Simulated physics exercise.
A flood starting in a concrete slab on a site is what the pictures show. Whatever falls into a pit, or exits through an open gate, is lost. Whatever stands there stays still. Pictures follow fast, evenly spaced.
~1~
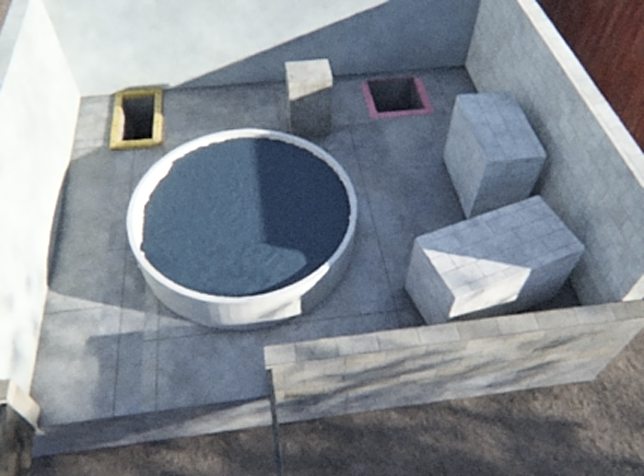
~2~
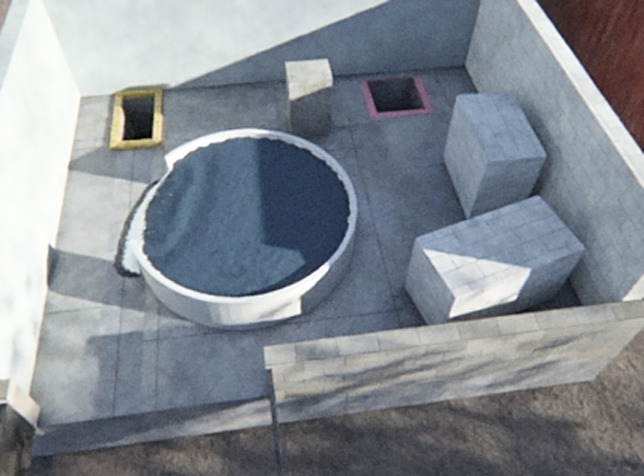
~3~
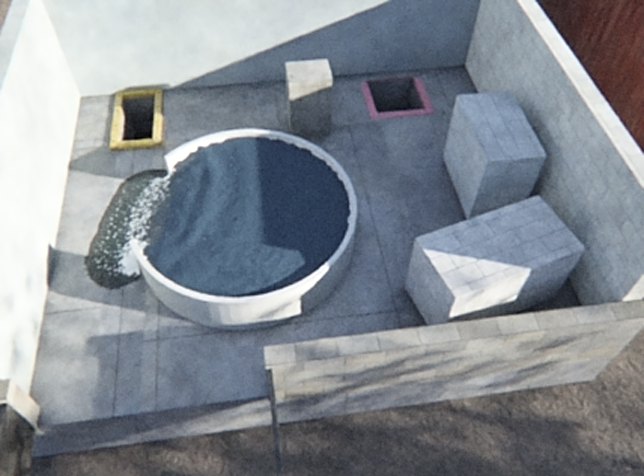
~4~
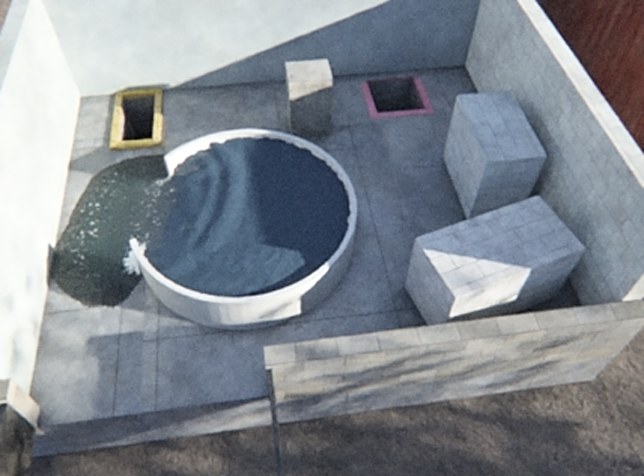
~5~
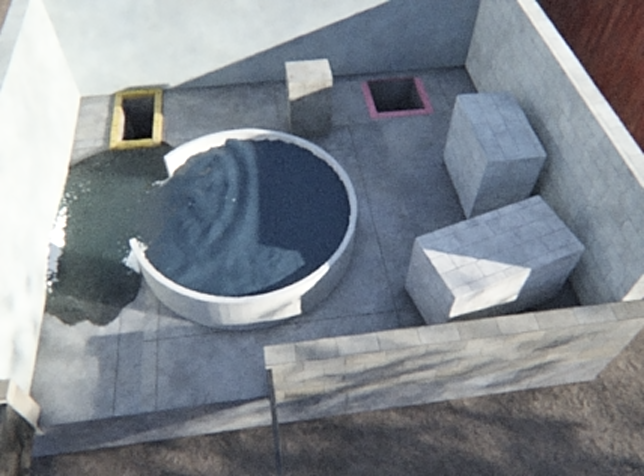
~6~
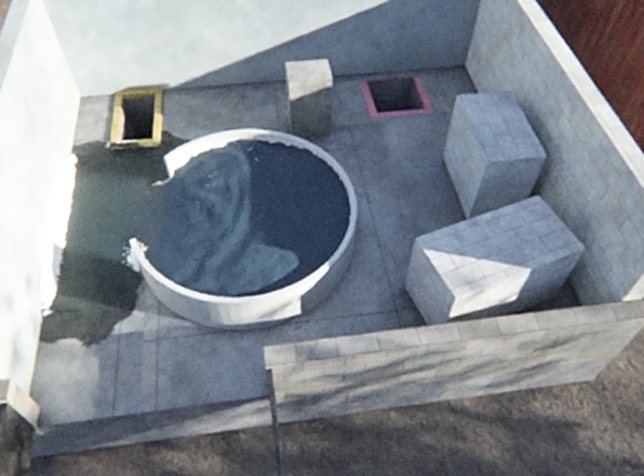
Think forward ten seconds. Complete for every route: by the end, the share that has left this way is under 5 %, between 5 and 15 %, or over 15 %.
By the end, the share via the gate is over 15 %; the share via the pink pit is under 5 %; the share via the yellow pit is over 15 %.
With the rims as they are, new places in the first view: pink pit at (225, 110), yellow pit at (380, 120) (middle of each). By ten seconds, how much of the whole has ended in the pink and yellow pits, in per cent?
Estimated shares - pink: 30 %; yellow: 0 %.
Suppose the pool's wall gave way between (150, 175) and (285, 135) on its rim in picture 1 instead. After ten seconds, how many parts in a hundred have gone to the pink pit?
Share to the pink pit: 20 in a hundred.
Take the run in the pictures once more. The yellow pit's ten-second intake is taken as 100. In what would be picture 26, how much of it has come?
Share by then: 35 in a hundred.
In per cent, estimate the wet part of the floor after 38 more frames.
Share estimate: About 45 per cent.
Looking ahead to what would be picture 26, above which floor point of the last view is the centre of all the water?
The centre of mass sits at about (188, 224).
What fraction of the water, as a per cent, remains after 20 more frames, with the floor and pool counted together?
I'd put it near 80 %.
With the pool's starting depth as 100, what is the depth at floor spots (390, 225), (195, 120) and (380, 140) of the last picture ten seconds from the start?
Roughly 2, 2 and 2 per cent, in turn.
A moment on, water covers 20 % of the floor; the gate 0 %, the pink pit 0 %, the yellow pit 0 %.
Next, water covers 25 % of the floor; the gate 1 %, the pink pit 0 %, the yellow pit 2 %.
Then, water covers 35 % of the floor; the gate 8 %, the pink pit 0 %, the yellow pit 12 %.
Later, water covers 45 % of the floor; the gate 18 %, the pink pit 0 %, the yellow pit 25 %.
In the end, water covers 55 % of the floor; the gate 27 %, the pink pit 1 %, the yellow pit 32 %.
